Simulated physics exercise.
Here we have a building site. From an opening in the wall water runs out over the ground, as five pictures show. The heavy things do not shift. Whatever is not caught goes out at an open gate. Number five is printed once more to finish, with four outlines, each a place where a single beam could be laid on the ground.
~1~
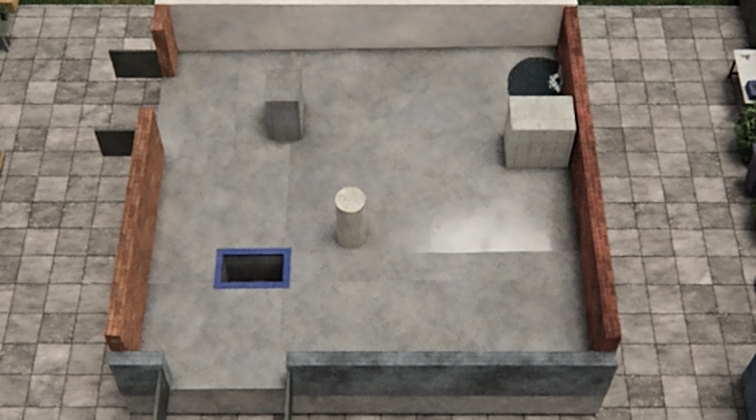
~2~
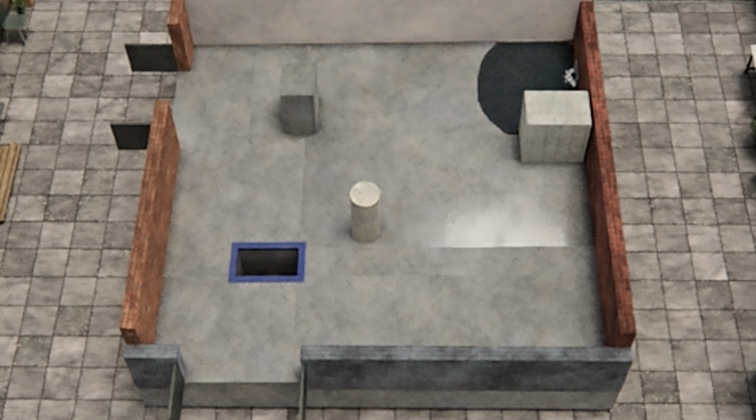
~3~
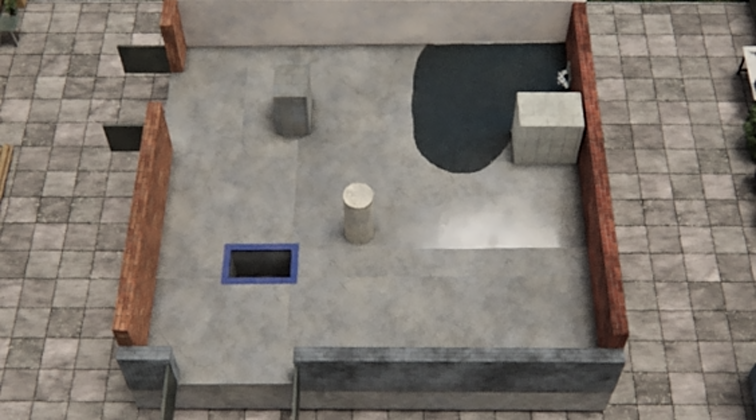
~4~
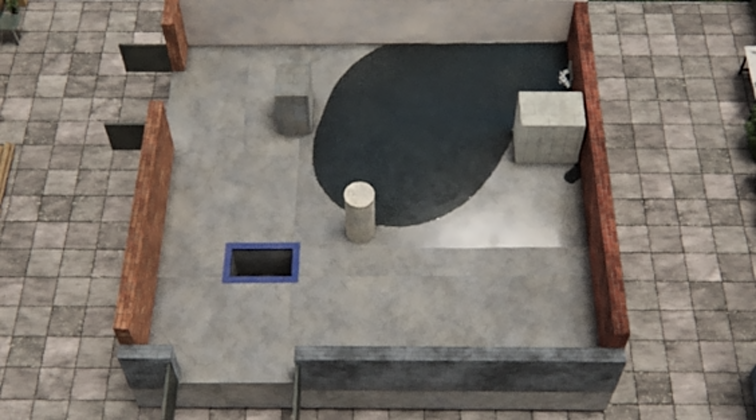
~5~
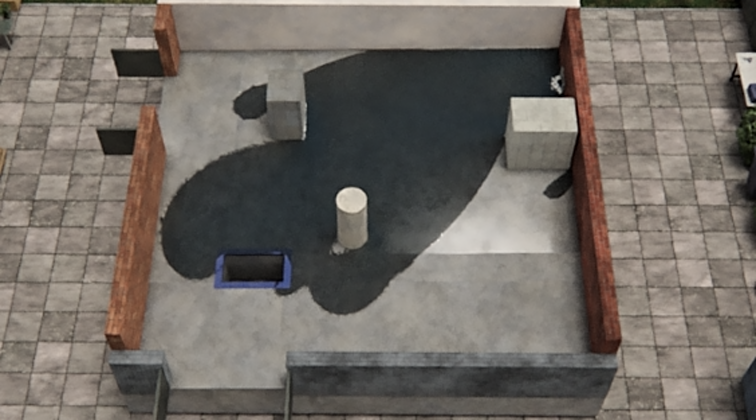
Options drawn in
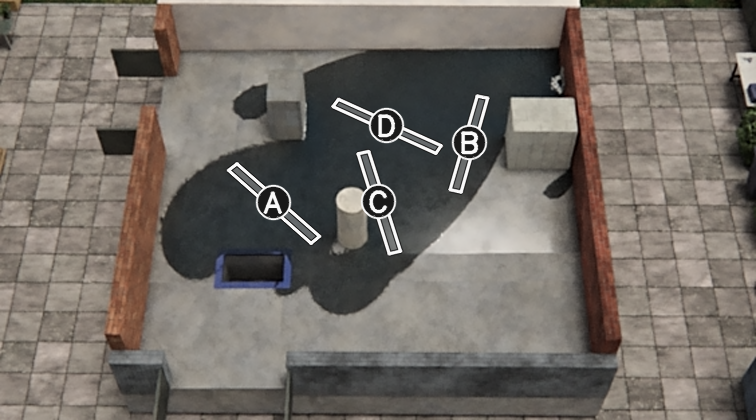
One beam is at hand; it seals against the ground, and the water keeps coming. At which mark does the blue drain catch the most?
B works best here.
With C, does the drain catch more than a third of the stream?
No.
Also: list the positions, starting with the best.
The order is B, C, D, A.
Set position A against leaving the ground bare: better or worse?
Position A is worse.
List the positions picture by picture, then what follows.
The first frame shows outfall at (561, 79); blue drain at (253, 268); open gate at (231, 375); open gate at (170, 114); 2 % of the ground under water, visible out to (516, 86); blue drain still dry.
In the second frame, 7 % of the ground under water, visible out to (481, 91); blue drain still dry.
In the third frame, 15 % of the ground under water, visible out to (437, 161); blue drain still dry.
In the fourth frame, 29 % of the ground under water, visible out to (316, 145); blue drain still dry.
In the fifth frame, 45 % of the ground under water, visible out to (174, 256); blue drain taking water.
In white, A from (232, 167) to (315, 239); B from (455, 190) to (482, 97); C from (363, 152) to (394, 252); D from (335, 102) to (438, 149).
For position A, about 6 % of the stream goes into the blue drain, about 93 % out by the gates.
For position B, about 20 % of the stream goes into the blue drain, about 80 % out by the gates.
For position C, about 14 % of the stream goes into the blue drain, about 85 % out by the gates.
For position D, about 10 % of the stream goes into the blue drain, about 89 % out by the gates.
